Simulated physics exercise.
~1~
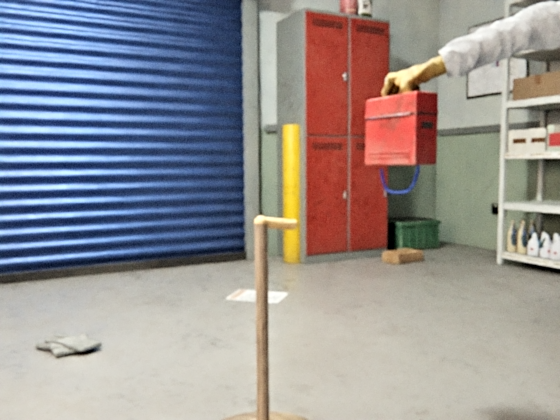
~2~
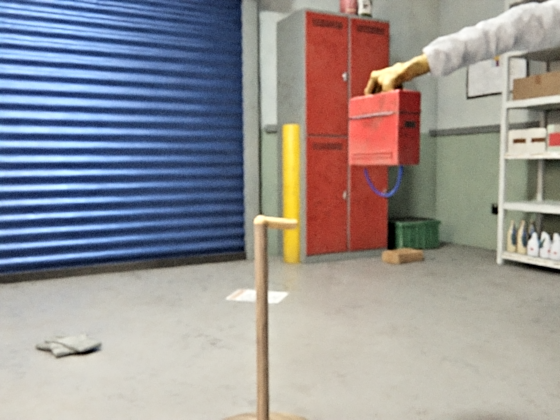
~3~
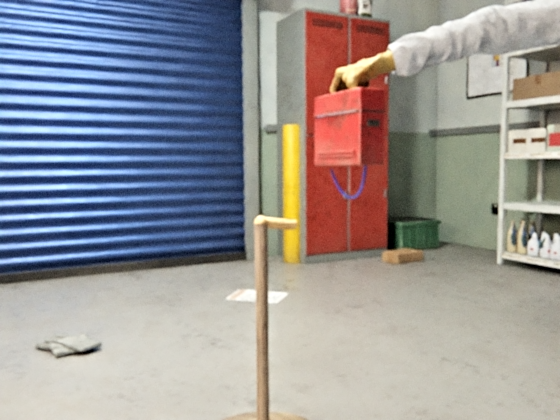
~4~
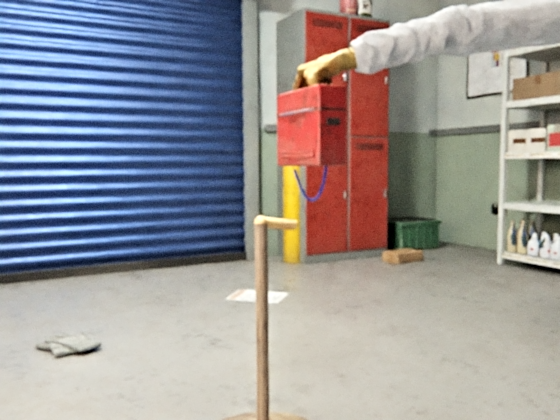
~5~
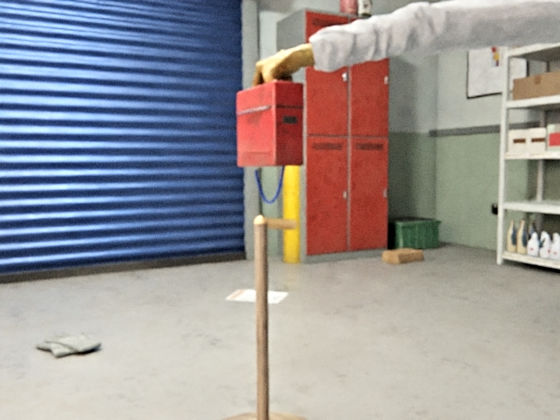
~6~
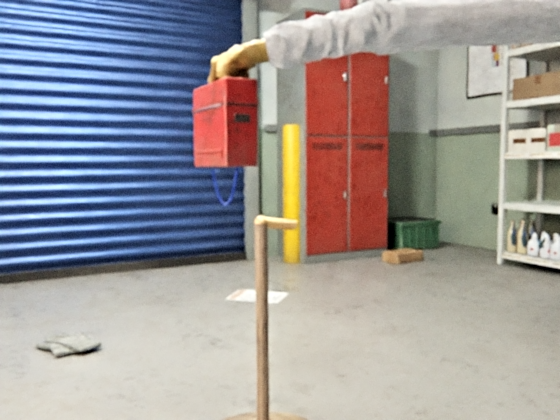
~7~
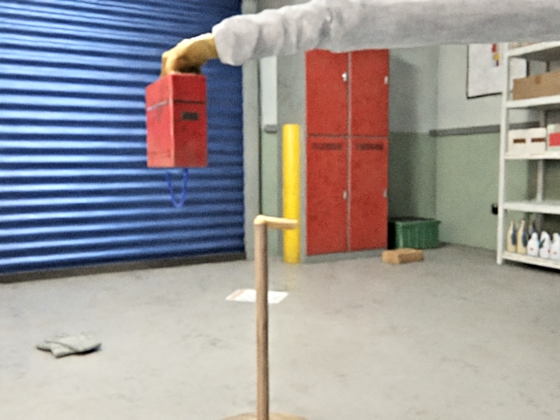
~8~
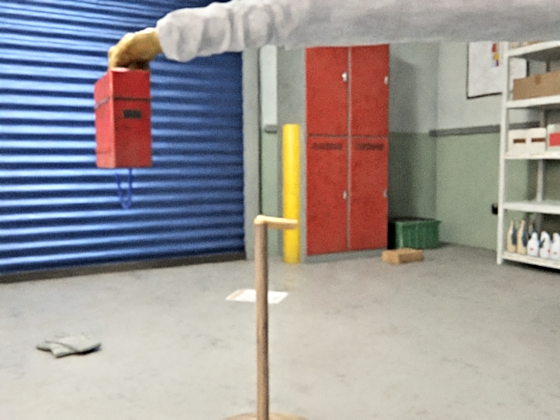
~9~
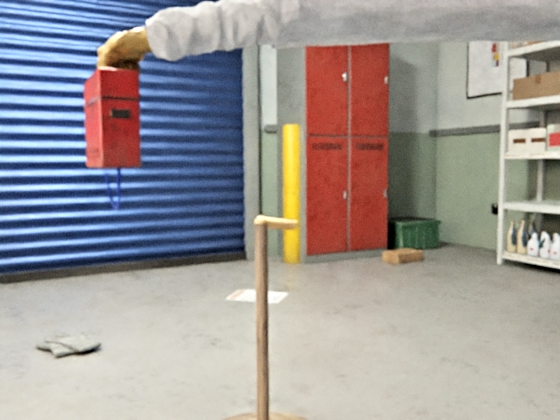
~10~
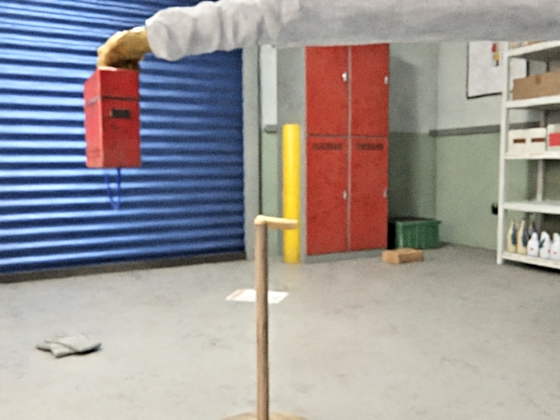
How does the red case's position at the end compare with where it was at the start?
At the start the red case is held to the right of the post, near the red lockers. By the end it is held well to the left of the post, in front of the blue shutter, at about the same height.
A red case with a blue loop hanging beneath it is carried by a yellow-gloved hand on a pale-sleeved arm, in a workshop seen from a still, level view. A wooden post with a short sideways hook stands in the foreground, with a blue shutter on the left, red lockers and a yellow pillar behind, and white shelves on the right. The hand carries the upright case leftward from in front of the lockers toward the post. The case and its loop pass above the hook without catching, then slow and stop before the blue shutter, still held.
